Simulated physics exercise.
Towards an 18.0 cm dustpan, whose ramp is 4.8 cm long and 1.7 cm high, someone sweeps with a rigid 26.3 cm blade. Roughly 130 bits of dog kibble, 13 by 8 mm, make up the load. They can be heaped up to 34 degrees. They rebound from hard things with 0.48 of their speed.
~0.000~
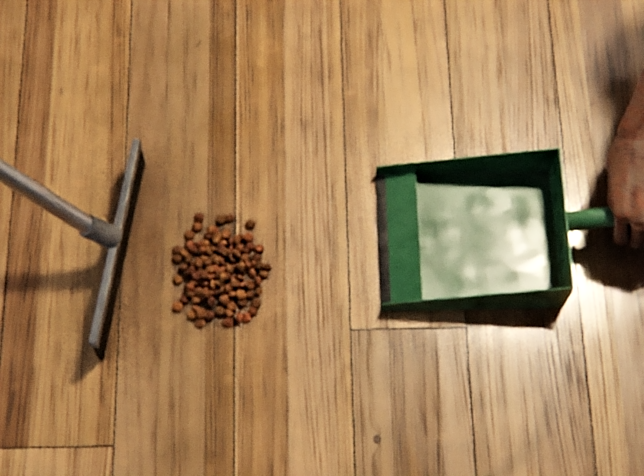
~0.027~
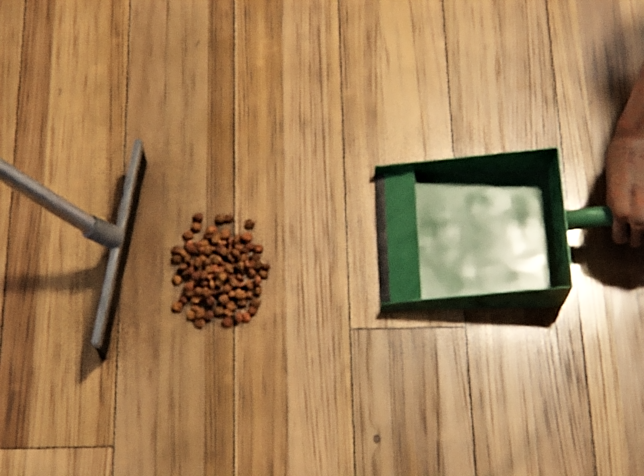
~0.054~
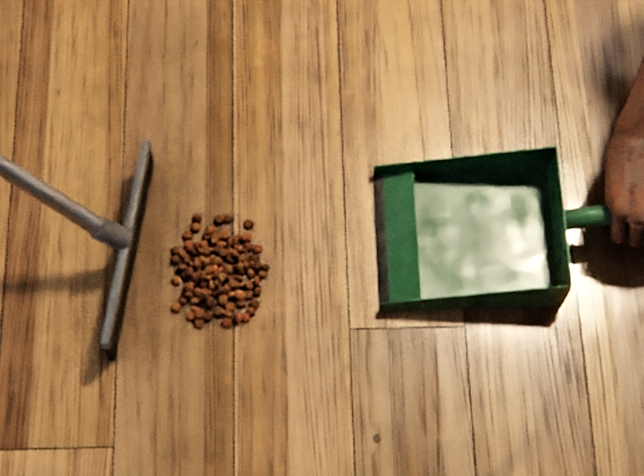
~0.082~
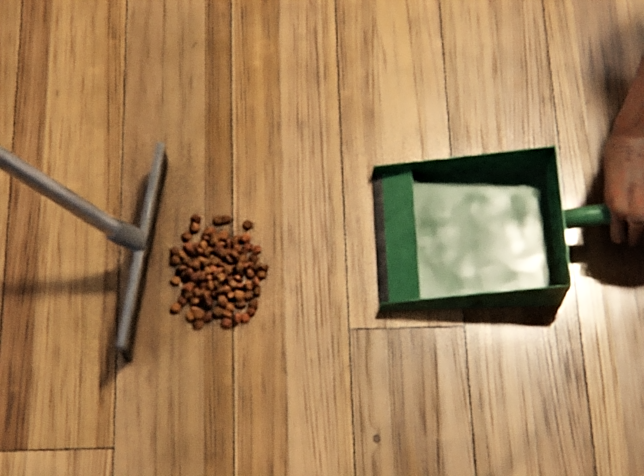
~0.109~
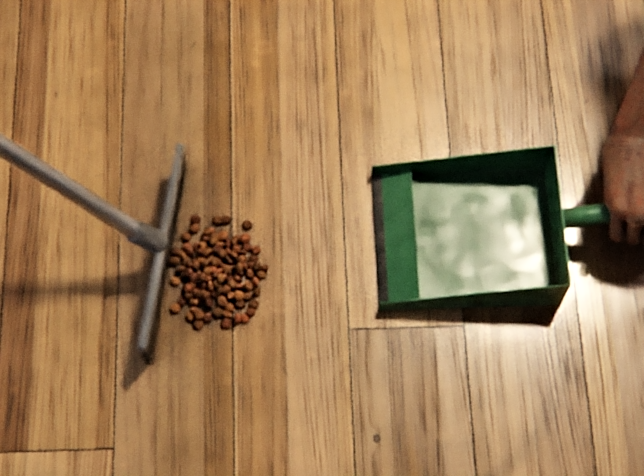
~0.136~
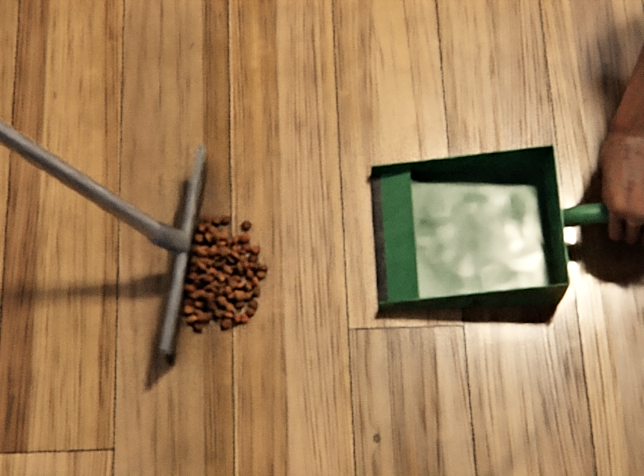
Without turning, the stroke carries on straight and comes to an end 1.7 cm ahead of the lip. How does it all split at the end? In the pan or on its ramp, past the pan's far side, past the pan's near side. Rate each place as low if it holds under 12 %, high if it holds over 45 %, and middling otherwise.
Pan - middling; far side - low; near side - middling.
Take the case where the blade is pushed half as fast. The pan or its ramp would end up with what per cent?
Share: Near 20 %.
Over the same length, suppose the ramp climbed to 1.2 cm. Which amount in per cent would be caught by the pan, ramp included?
About 30 %.
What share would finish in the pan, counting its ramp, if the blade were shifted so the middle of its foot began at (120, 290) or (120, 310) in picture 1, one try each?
First try about 30 per cent, second about 35 per cent.
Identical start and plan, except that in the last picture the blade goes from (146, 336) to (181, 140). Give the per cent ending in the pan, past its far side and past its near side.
Per cent by place - pan 10, far side 0, near side 20.
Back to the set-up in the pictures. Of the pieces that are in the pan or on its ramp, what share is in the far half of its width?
Something like 10 in a hundred.
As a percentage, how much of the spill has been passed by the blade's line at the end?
0 %.
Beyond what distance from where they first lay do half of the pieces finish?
About 20 cm.
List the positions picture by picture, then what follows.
The first picture shows blade from (95, 343) to (137, 146), moved 0.0 cm, 0 of the pieces shifted so far; middle of the pieces at (223, 270); pan at (483, 240).
The second picture shows blade from (97, 343) to (139, 146), moved 0.4 cm, 0 of the pieces shifted so far; middle of the pieces at (222, 270).
The third picture shows blade from (106, 345) to (147, 147), moved 1.4 cm, 0 of the pieces shifted so far; middle of the pieces at (221, 270).
The fourth picture shows blade from (122, 346) to (161, 149), moved 3.3 cm, 0 of the pieces shifted so far; middle of the pieces at (220, 271).
The fifth picture shows blade from (144, 348) to (180, 151), moved 5.8 cm, 0 of the pieces shifted so far; middle of the pieces at (220, 271).
The sixth picture shows blade from (167, 350) to (201, 152), moved 8.5 cm, 57 of the pieces shifted so far; middle of the pieces at (221, 272); pan at (479, 237). Its pace works out near 0.99 m/s, heading 5 degrees towards the viewer's side.
After 0.25 s, middle of the blade 12 cm from the lip; 0 % over the lip, far side 0 %, near side 25 %.
Then, at 0.32 s, middle of the blade 6 cm from the lip; 0 % over the lip, far side 0 %, near side 30 %.
After 0.53 s, middle of the blade 4 cm from the lip; 30 % over the lip, far side 0 %, near side 35 %.
In the end, at 1.0 s, pan 30 %, far side 0 %, near side 35 %, in front of the lip or behind the blade 40 %.
